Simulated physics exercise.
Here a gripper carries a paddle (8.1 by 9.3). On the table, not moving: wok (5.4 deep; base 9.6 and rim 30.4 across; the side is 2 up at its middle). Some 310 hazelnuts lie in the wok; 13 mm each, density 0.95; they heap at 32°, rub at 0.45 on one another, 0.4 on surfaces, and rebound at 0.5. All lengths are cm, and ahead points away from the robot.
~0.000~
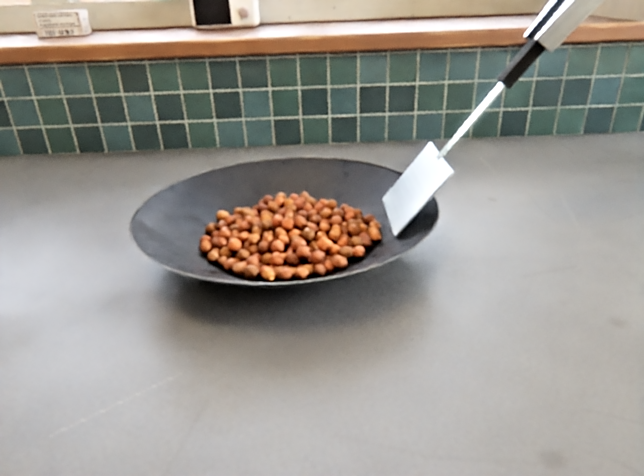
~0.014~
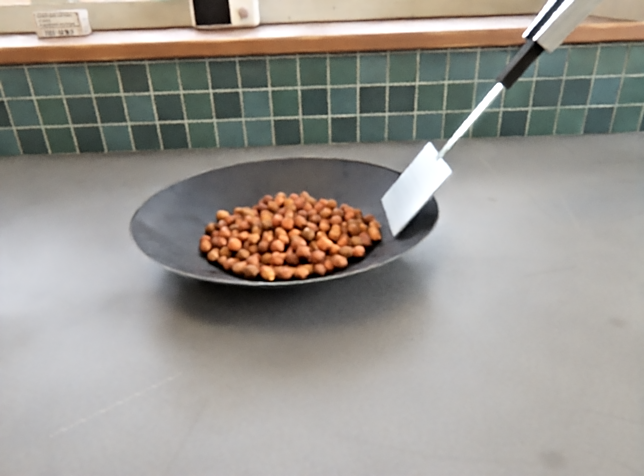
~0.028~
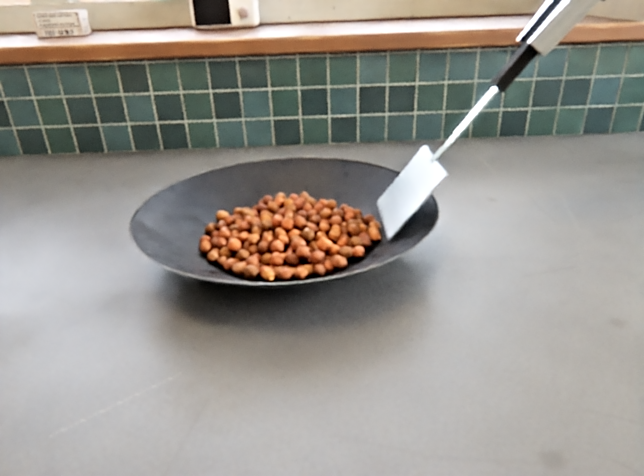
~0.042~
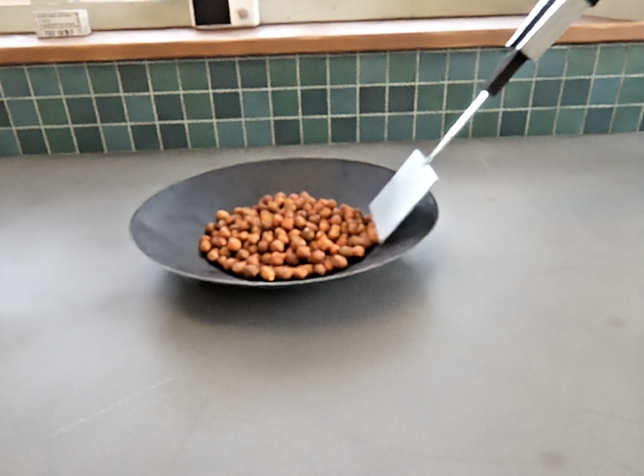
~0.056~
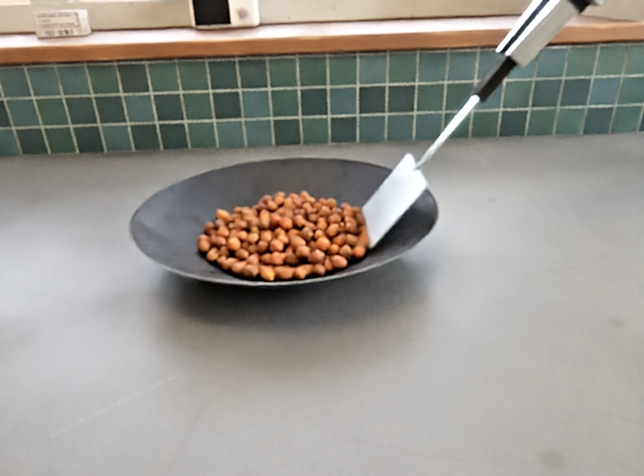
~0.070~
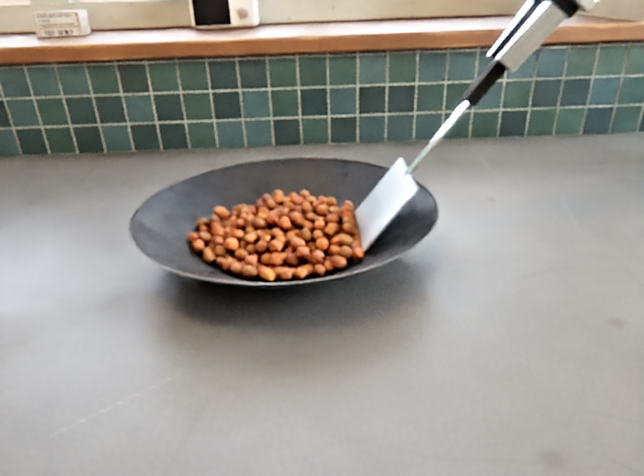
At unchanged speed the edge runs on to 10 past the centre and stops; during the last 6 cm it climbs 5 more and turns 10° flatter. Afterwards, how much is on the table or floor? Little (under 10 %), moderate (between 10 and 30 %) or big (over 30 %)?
A moderate share, between 10 and 30 %, ends on the table or floor.
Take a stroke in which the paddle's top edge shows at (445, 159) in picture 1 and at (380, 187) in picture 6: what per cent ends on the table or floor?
About 50 per cent.
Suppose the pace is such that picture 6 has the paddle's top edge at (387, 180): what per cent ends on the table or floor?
About 45 per cent.
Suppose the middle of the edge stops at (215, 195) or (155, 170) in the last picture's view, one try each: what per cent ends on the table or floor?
Some 5 and 40 per cent.
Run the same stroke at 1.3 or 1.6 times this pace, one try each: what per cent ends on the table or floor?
About 35 and 45 per cent.
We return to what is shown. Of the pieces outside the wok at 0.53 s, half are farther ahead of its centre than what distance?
Some 20 cm.
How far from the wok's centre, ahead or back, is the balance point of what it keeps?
Some 4.5 cm ahead.
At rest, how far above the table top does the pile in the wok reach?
About 5.5 cm.
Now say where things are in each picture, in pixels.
The first picture shows paddle top edge at (441, 156), sloping 52°; upper third of the load around (291, 226), from x 205 to 375, top at y 200; 311 in the wok.
The second picture shows paddle top edge at (440, 157), sloping 52°; upper third of the load around (291, 226), from x 205 to 375, top at y 200.
The third picture shows paddle top edge at (435, 159), sloping 52°; upper third of the load around (291, 227), from x 205 to 375, top at y 200.
The fourth picture shows paddle top edge at (426, 164), sloping 52°; upper third of the load around (289, 227), from x 205 to 375, top at y 200.
The fifth picture shows paddle top edge at (417, 168), sloping 52°; upper third of the load around (288, 225), from x 205 to 365, top at y 200.
The sixth picture shows paddle top edge at (408, 172), sloping 52°; upper third of the load around (280, 223), from x 195 to 360, top at y 195; 311 in the wok.
By 0.17 s, sloping 52°, highest piece 6 above the table; 311 in the wok.
By 0.28 s, sloping 49°, highest piece 7 above the table; 310 in the wok, 1 on the blade or in flight.
By 0.53 s, sloping 42°, highest piece 6 above the table; 255 in the wok, 43 on the table or floor, 13 on the blade or in flight.
By 1.58 s, sloping 42°, highest piece 5 above the table; 255 in the wok, 56 on the table or floor.
Final count, 255 in the wok, 56 on the table or floor. That is 18 % on the table or floor.
